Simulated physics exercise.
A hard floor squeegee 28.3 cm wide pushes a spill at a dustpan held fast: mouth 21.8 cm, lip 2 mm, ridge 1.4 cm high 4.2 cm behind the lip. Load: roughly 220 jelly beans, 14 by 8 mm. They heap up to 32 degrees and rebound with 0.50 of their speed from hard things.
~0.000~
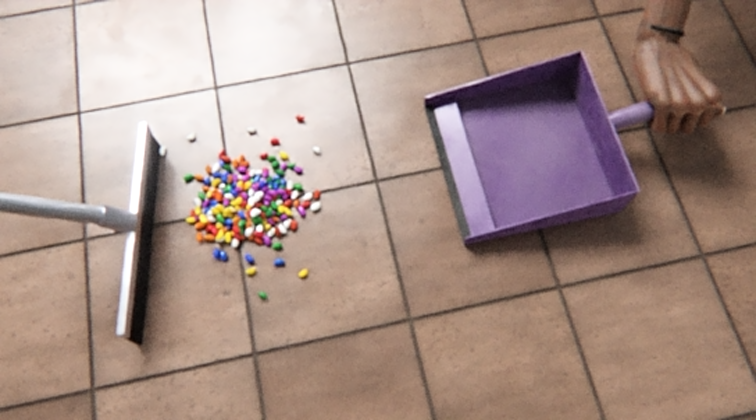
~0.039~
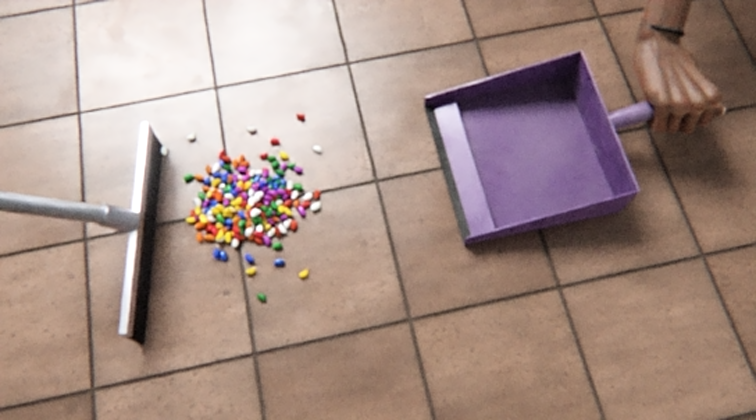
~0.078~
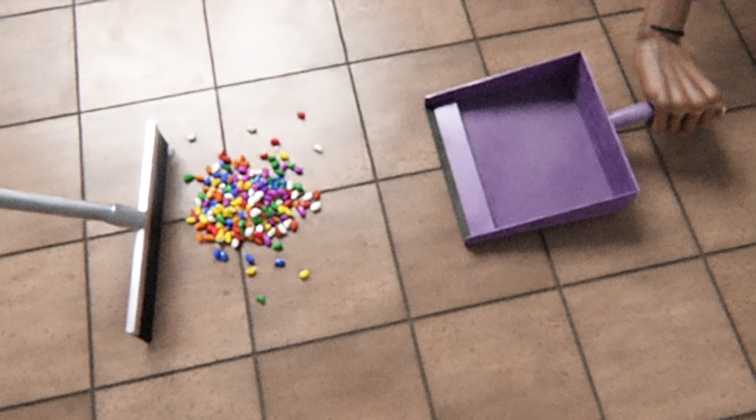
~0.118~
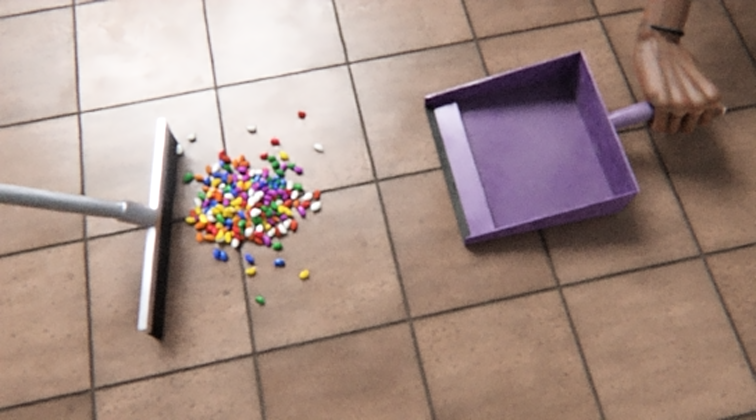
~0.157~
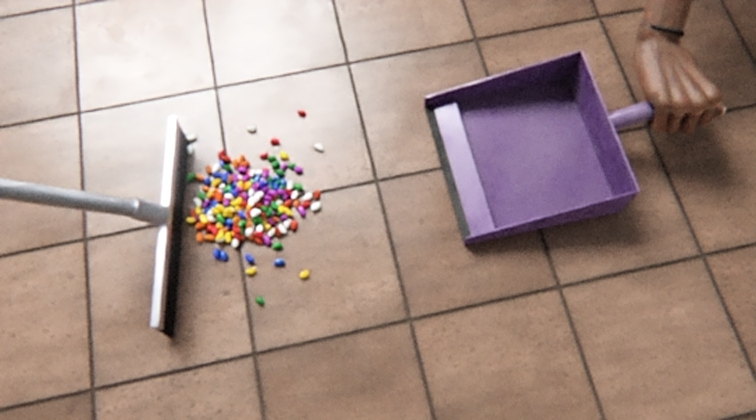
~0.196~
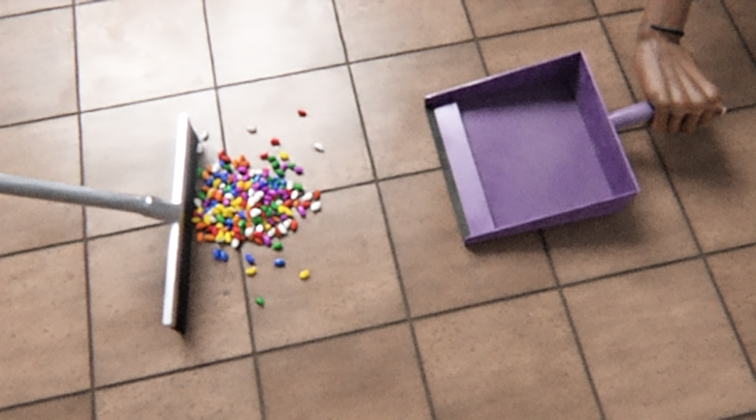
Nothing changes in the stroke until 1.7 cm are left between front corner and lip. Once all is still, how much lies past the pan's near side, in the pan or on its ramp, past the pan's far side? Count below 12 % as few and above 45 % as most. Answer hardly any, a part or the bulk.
Near side: Hardly any, pan: A part, far side: Hardly any.
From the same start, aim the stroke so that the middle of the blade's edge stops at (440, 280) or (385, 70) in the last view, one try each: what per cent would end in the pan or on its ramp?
About 20 and 0 per cent.
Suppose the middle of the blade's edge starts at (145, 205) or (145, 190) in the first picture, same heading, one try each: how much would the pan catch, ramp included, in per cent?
Some 20 and 10 per cent.
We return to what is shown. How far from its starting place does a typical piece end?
About 26 cm.
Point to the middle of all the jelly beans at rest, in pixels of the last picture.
Around (439, 171).
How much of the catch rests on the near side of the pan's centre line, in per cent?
About 30 per cent.
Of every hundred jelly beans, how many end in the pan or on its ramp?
Some 25 per cent.
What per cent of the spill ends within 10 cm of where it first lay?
About 0 per cent.
After 0.60 s, middle of the blade 21 cm from the lip; 0 % over the lip, far side 5 %, near side 0 %.
Then, at 0.87 s, middle of the blade 11 cm from the lip; 0 % over the lip, far side 5 %, near side 5 %.
Then, at 1.25 s, middle of the blade 4 cm from the lip; 25 % over the lip, far side 5 %, near side 5 %.
At rest (2.1 s), near side 5 %, pan 25 %, far side 5 %, in front of the lip or behind the blade 60 %.
